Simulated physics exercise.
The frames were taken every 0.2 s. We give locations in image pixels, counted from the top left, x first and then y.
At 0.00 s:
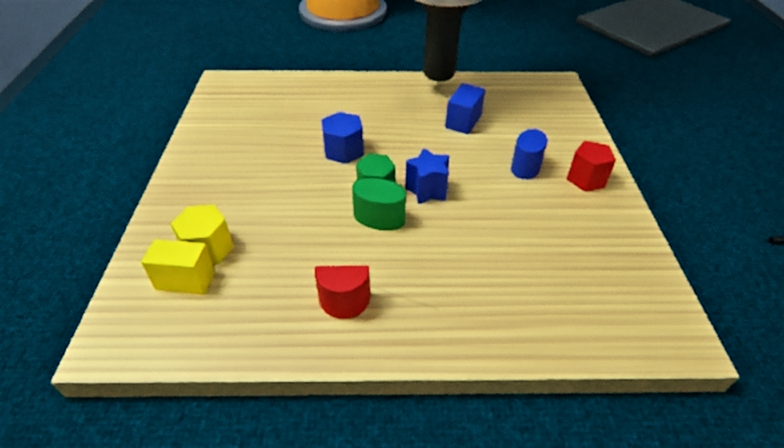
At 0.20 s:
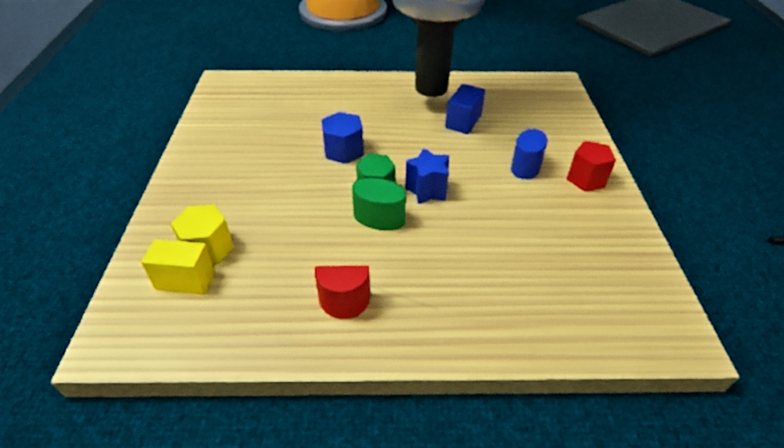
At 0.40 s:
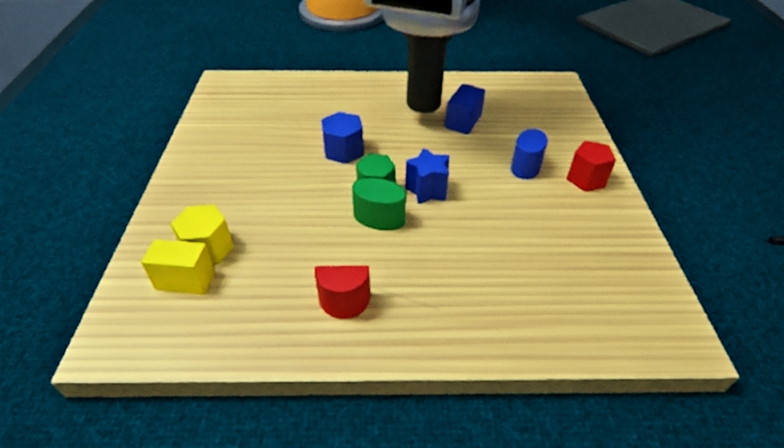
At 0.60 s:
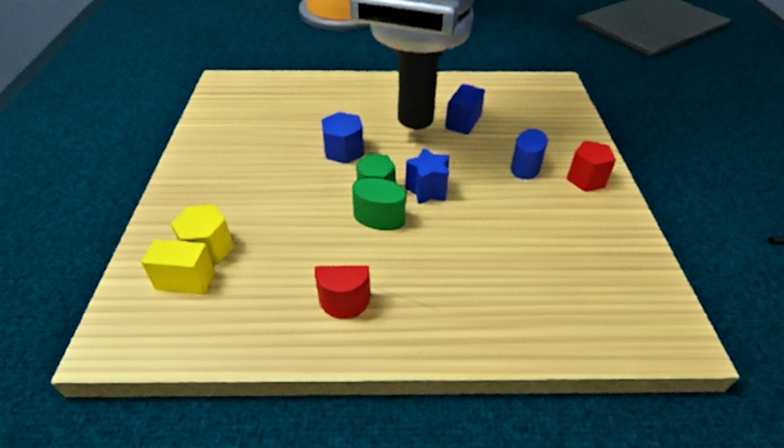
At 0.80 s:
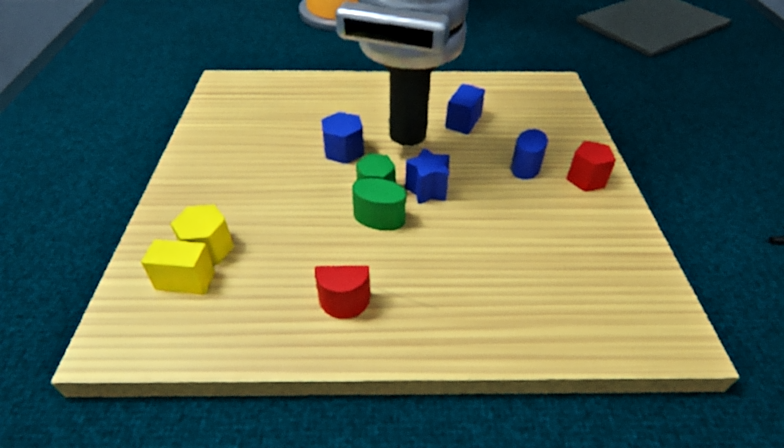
On a wooden board, a robot arm's dark rod moving forward and slightly left among coloured blocks, which all stay still.
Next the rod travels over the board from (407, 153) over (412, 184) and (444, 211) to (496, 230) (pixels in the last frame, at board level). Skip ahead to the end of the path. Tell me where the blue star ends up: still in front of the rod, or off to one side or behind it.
Still being pushed.
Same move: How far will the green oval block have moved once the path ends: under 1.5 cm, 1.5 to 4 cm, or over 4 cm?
The answer here is less than 1.5 cm.
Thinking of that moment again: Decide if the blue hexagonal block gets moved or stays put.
That block is going to be left alone.
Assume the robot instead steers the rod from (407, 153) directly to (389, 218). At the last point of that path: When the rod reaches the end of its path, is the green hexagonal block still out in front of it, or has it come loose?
Shed along the way.
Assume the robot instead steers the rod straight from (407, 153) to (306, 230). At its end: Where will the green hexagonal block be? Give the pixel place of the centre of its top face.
Most likely (333, 221).
On the path given first. One third of the way, rod (413, 167); blue star (438, 176).
Two thirds of the way, rod (448, 194); blue star (477, 205).
At the end, rod (500, 212); blue hexagonal block still; green hexagonal block still; green oval block still; blue star (524, 229), turned 25° clockwise.
